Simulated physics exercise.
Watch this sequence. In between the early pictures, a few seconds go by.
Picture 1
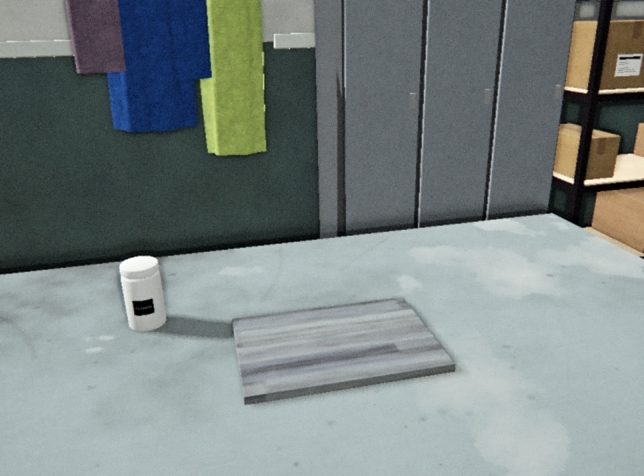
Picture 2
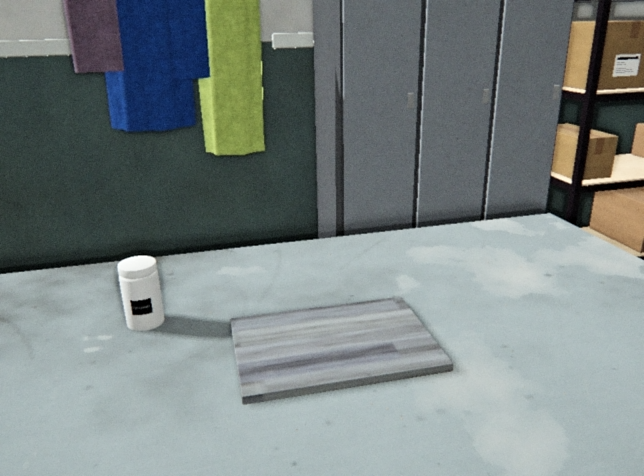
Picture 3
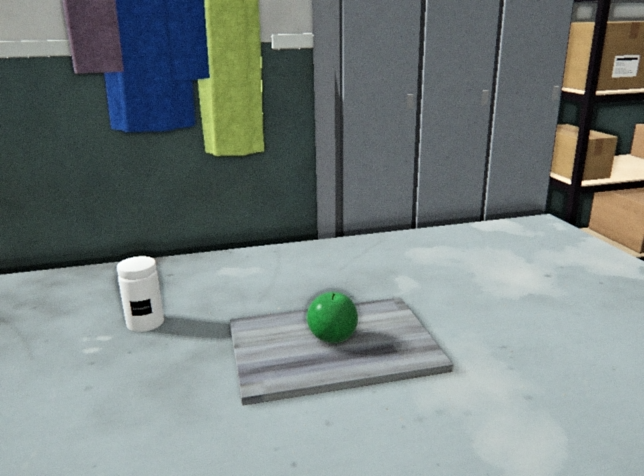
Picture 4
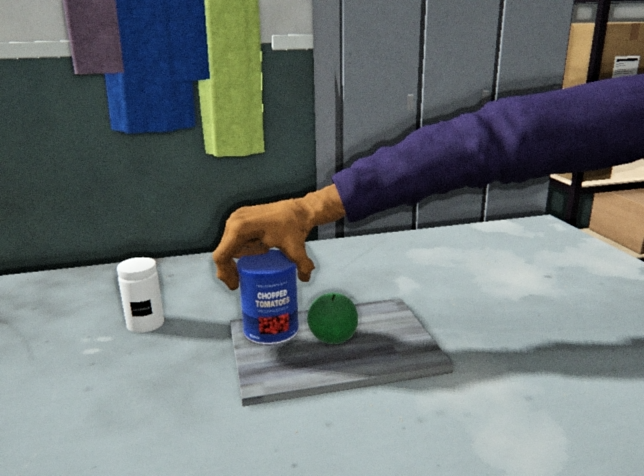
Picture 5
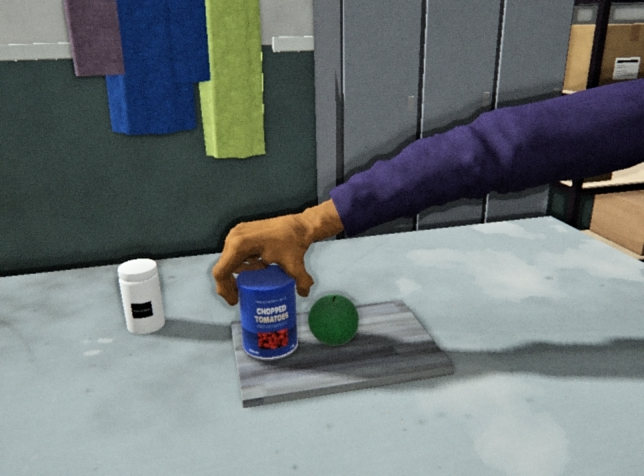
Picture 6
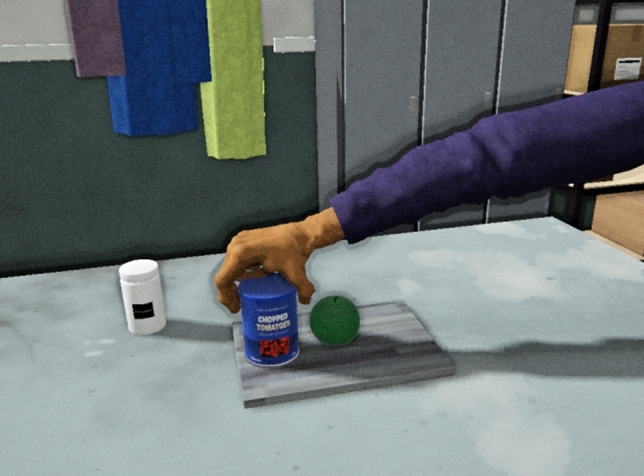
To begin with, a white jar stands on a pale tabletop to the left of an empty grey board. A green apple then appears on the board, and next a purple-sleeved arm reaches in from the right, its hand lowering a blue tin of chopped tomatoes onto the board beside the apple.
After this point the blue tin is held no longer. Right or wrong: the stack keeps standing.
Right, it keeps standing.
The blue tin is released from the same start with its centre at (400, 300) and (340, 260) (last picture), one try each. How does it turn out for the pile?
The first try leaves the pile standing, the second leaves it knocked down.
Then, 0.20 s on from there, no change.
Then, 0.40 s on from there, blue tin resting near (270, 319).
In the end, all 4 unmoved. At the end, from the last picture's camera, blue tin near (270, 319). The pile keeps its balance.
